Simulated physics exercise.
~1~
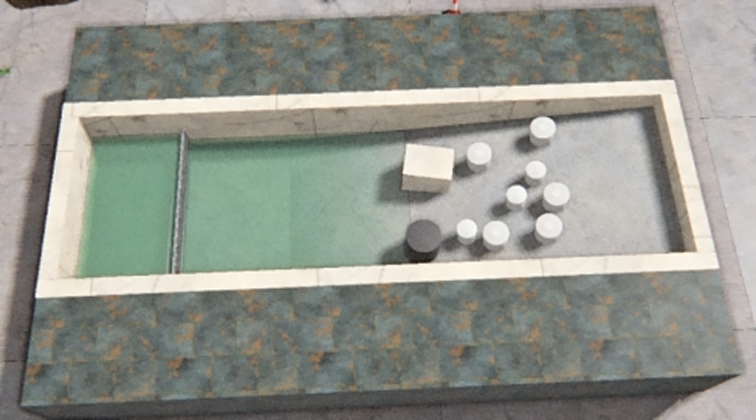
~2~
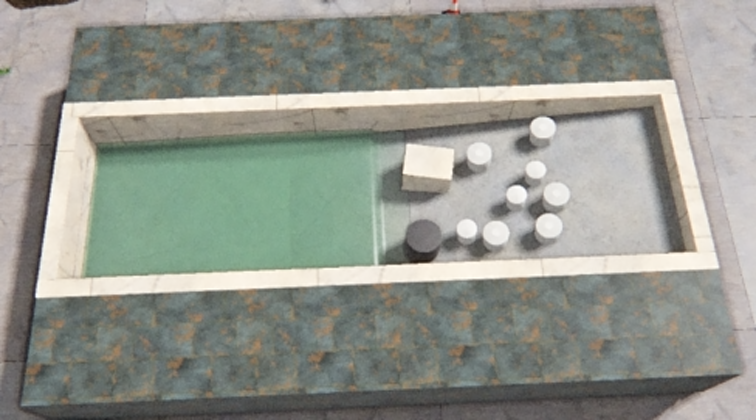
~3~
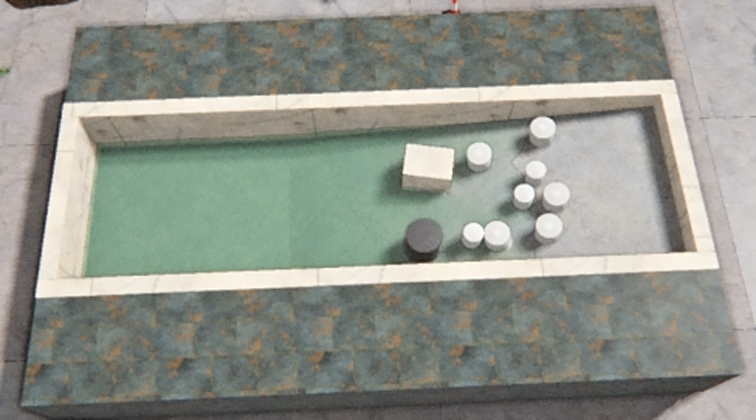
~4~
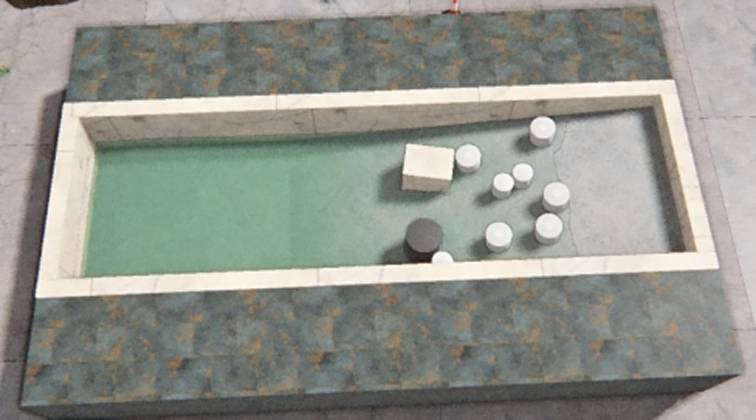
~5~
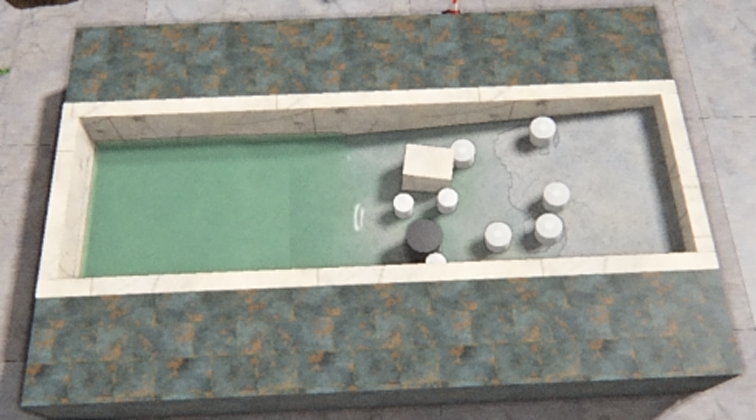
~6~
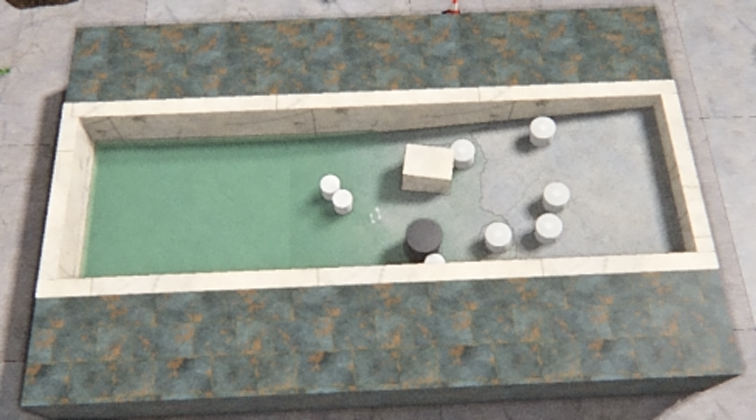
Green water spread from the left end of a stone-edged ramp once a thin barrier was gone, washing up among the white cylinders; as it drew back, a few small ones drifted left, two ending out in the water while the rest stayed behind.
